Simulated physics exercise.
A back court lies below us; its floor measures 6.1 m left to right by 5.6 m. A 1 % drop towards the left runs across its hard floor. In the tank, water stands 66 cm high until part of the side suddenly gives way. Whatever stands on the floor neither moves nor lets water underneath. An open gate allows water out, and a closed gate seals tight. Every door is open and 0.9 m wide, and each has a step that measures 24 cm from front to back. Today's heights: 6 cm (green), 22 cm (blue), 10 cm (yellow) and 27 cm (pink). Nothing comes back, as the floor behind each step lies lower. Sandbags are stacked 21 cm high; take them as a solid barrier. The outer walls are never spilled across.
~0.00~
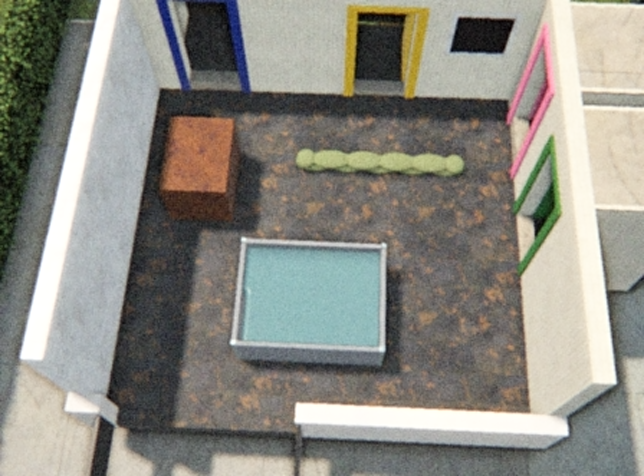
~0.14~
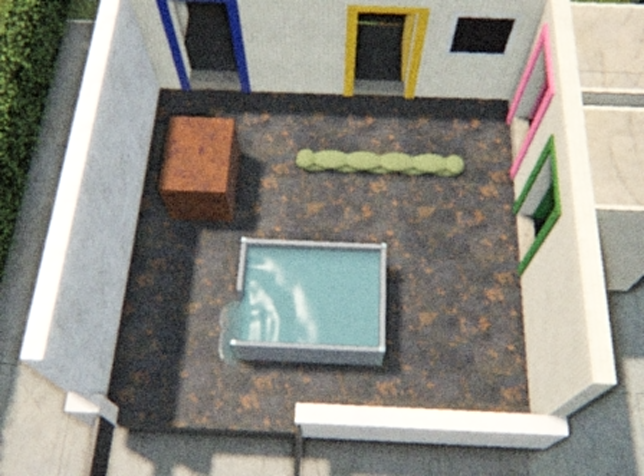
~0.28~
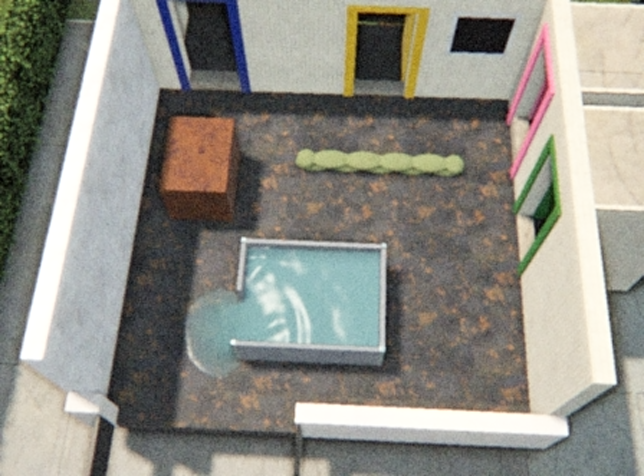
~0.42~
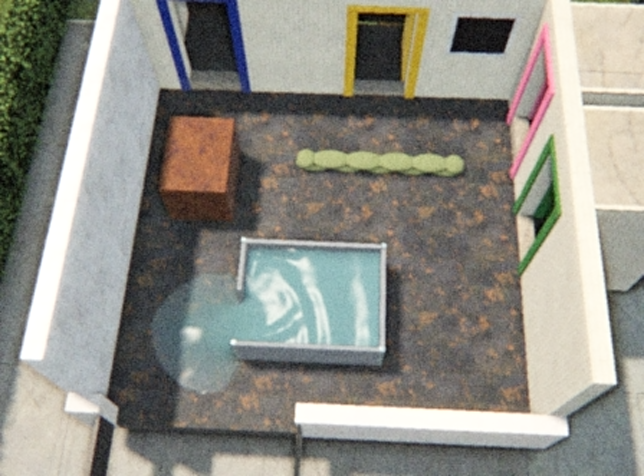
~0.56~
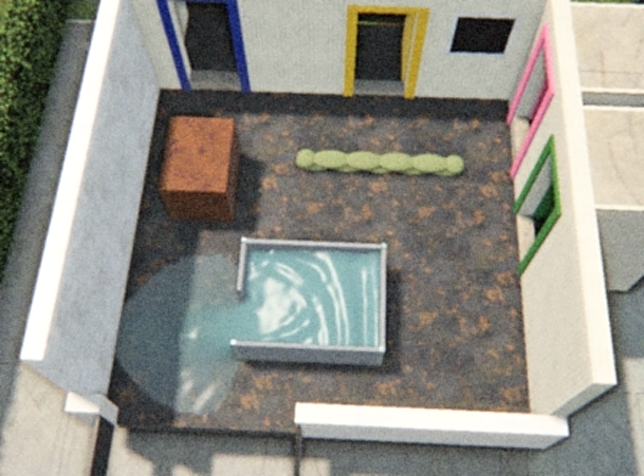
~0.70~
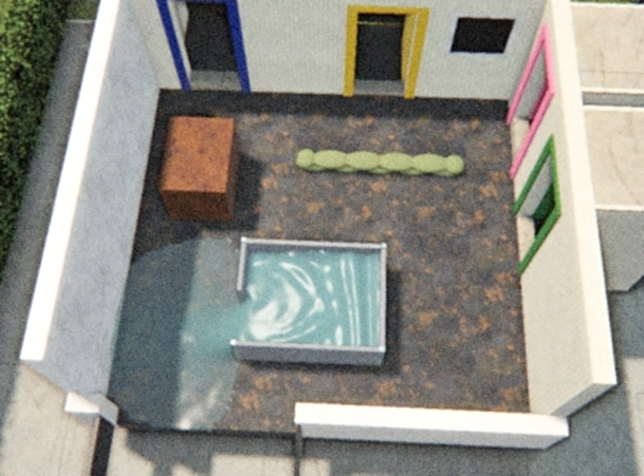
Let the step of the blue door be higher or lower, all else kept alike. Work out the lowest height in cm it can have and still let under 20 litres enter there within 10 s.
The lowest such height is roughly 8.5 cm.
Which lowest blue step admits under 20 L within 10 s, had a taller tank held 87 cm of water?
12.5 cm.
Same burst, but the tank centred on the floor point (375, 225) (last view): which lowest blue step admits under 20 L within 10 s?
In this case, 7.0 cm or so.
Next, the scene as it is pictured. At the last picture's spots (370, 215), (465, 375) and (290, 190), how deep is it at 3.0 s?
Respectively 0 cm, 0 cm and 0 cm.
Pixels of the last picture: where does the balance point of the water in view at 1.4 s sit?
Roughly (259, 319).
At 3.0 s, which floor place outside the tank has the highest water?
Around (161, 88).
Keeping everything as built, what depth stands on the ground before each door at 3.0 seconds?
Door by door, in centimetres - green 0, blue 9, yellow 0, pink 0.
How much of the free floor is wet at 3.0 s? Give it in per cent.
Close to 25 per cent is wet.
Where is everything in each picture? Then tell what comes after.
The first frame shows the tank at (311, 295) is whole and still, 66 cm deep; the blue door at (208, 53) is dry.
In the second frame, the front is at (224, 350), 0.3 m from the gap at (242, 327); 0.2 m2 of floor is wet, 66 cm left at the back.
In the third frame, water pours out at (243, 327) and has run 0.8 m, to (191, 329); about 10 cm deep outside, 66 cm at the back.
In the fourth frame, the gap is at (243, 327), the front 1.3 m out at (158, 336); the back of the tank holds 66 cm.
In the fifth frame, water pours out at (242, 327) and has run 1.9 m, to (117, 342); about 5 cm deep outside, 61 cm at the back.
In the sixth frame, the gap is at (242, 327), the front 2.0 m out at (109, 390); the back of the tank holds 56 cm; 3.1 m in a straight line remain to the blue door at (208, 53).
After 1.4 s water covers 15 % of the floor, deepest (43 cm) near (106, 406); it has not reached the blue door.
After 3.0 s water covers 25 % of the floor, deepest (30 cm) near (161, 88); 9 cm at the blue door, 0 litres in over its 22 cm step.
After 10.0 s water covers 70 % of the floor, deepest (10 cm) near (159, 97); 6 cm at the blue door, 0 litres in over its 22 cm step.
At the blue door as built, the water arrived by 2.8 s and peaked near 12 cm at 4.0 s.
With a step of 7 cm, 33 litres would have come in within the 10 s; with 9.5 cm, 12 litres. So under 20 litres takes about 8.5 cm.
